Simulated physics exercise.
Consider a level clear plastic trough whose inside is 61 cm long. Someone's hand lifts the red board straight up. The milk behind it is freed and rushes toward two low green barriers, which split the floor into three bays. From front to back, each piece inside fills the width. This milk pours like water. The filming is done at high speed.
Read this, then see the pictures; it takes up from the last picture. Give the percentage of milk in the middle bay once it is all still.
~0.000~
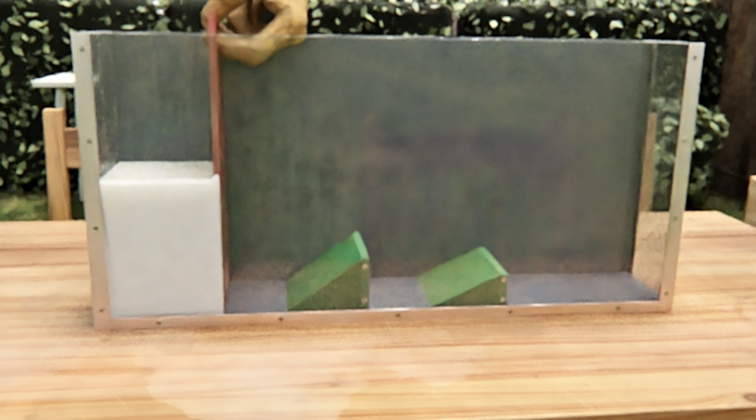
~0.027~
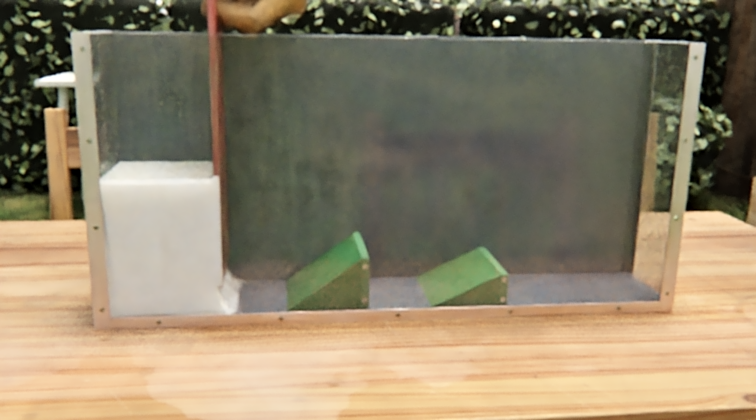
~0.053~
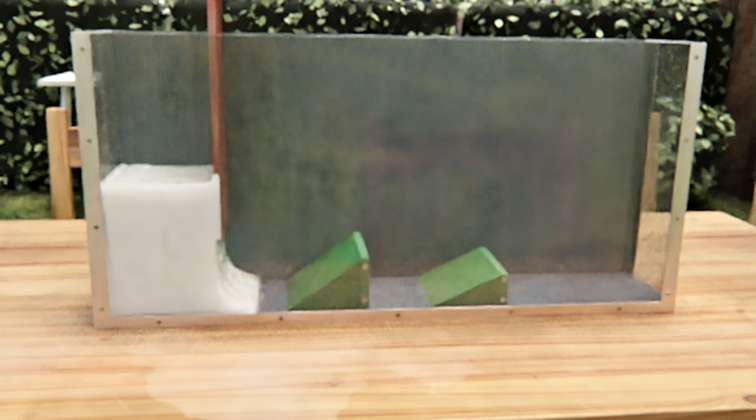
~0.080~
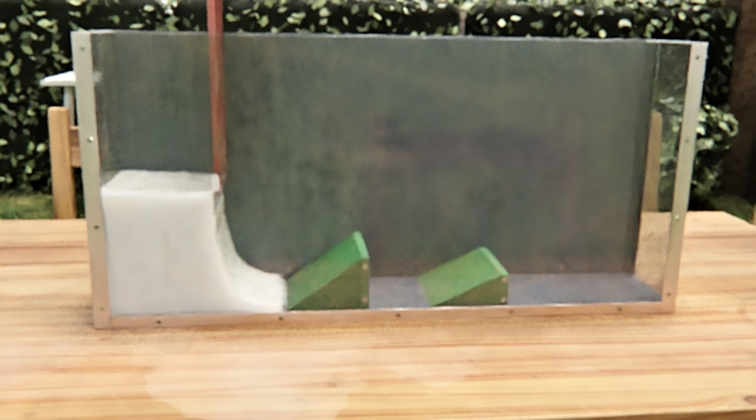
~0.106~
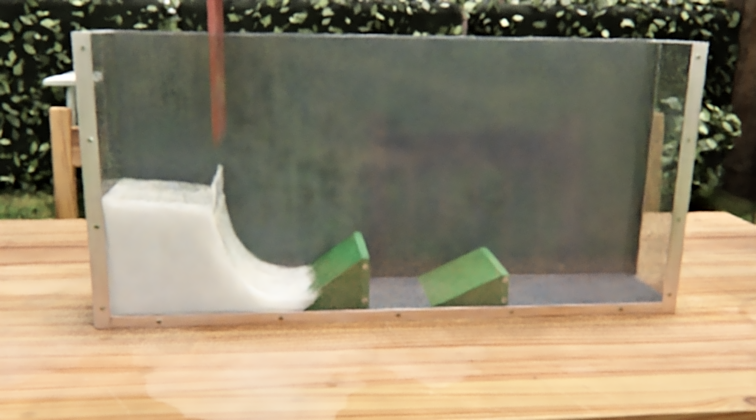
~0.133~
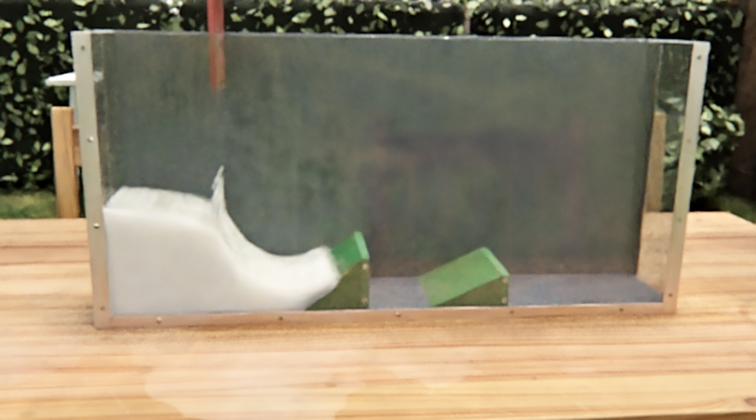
I would say 16 per cent sits in the middle bay.
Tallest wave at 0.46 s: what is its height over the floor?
Peak height: Approx. 7.5 cm.
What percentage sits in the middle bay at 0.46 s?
That section holds close to 18 per cent.
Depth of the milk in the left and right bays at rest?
Depths in order: 4.5 cm, then 2.5 cm.
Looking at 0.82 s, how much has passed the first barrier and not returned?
I'd put it at some 40 in a hundred.
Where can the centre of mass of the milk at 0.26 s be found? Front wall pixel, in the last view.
At about (252, 273).
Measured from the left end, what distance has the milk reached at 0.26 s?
Roughly 38 cm out.
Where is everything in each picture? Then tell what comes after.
The milk tops out at (108, 182) by the left wall; its leading edge has got to (217, 311); the board ends at (221, 312); the first barrier (ramped) has its top at (365, 260); the second barrier (ramped) has its top at (505, 276), in the first frame.
The milk tops out at (108, 182) by the left wall; its leading edge has got to (234, 310); the board ends at (220, 284), in the second frame.
The milk tops out at (108, 186) by the left wall; its leading edge has got to (255, 310); the board ends at (218, 237), in the third frame.
The milk tops out at (109, 193) by the left wall; its leading edge has got to (280, 309); the board ends at (217, 190), in the fourth frame.
The milk tops out at (110, 202) by the left wall; its leading edge has got to (297, 308); the board ends at (215, 140), in the fifth frame.
The milk tops out at (111, 211) by the left wall; its leading edge has got to (297, 308); the board is clear, in the sixth frame.
By 0.26 s 84 per cent is still short of the first barrier, 0 is over the second.
By 0.46 s 64 per cent is still short of the first barrier, 17 is over the second.
By 0.82 s 60 per cent is still short of the first barrier, 27 is over the second.
At rest it is 57 per cent left, 16 middle, 27 right.
